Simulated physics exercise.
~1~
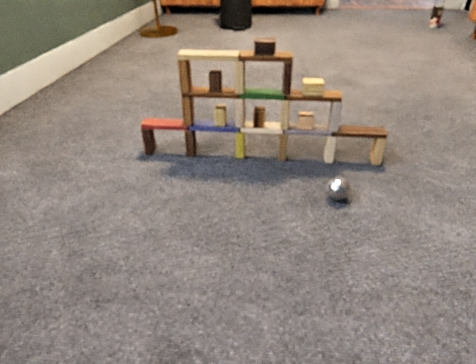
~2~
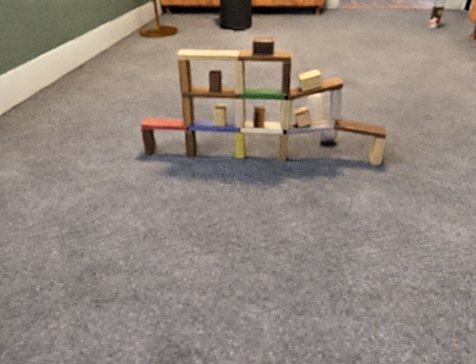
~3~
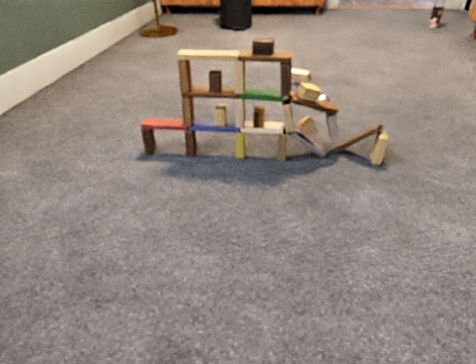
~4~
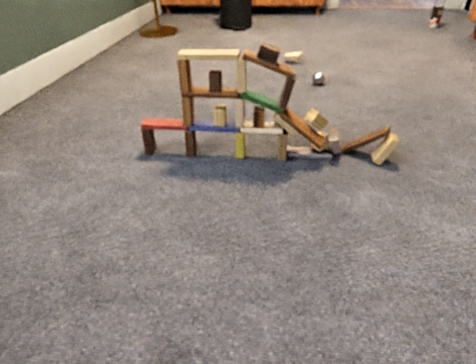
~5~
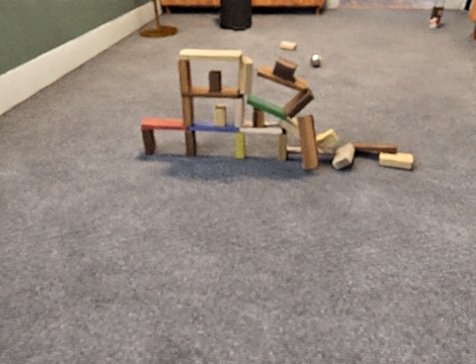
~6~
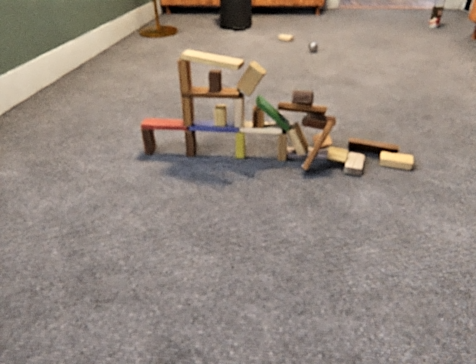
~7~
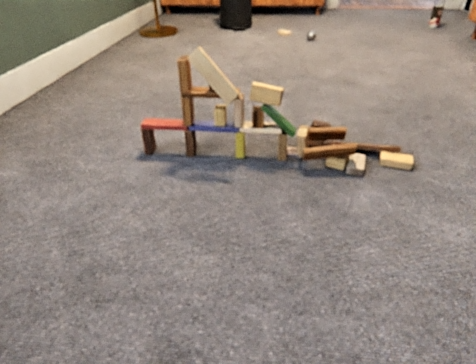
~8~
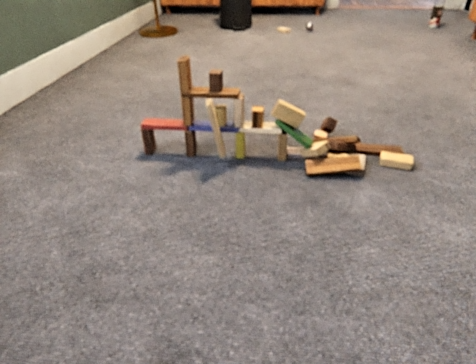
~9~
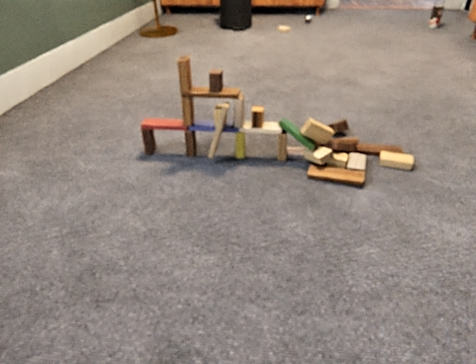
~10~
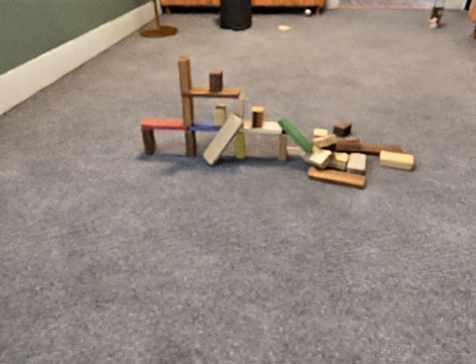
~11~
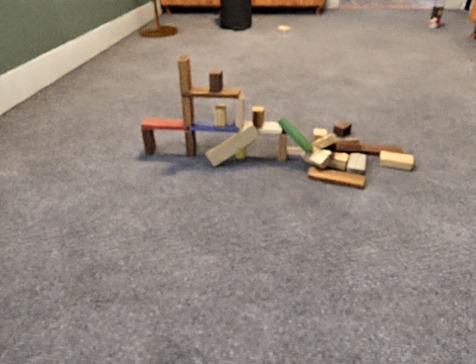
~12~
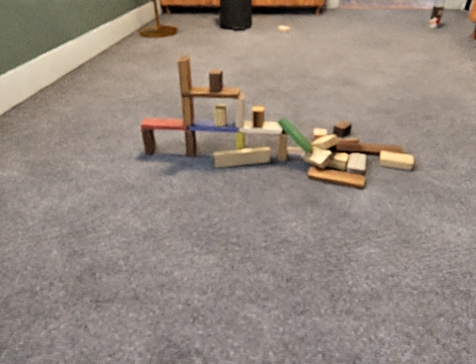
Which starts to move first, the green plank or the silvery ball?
The silvery ball moves first, rolling into the right side of the structure, and the green plank only begins to tilt later as that side collapses.
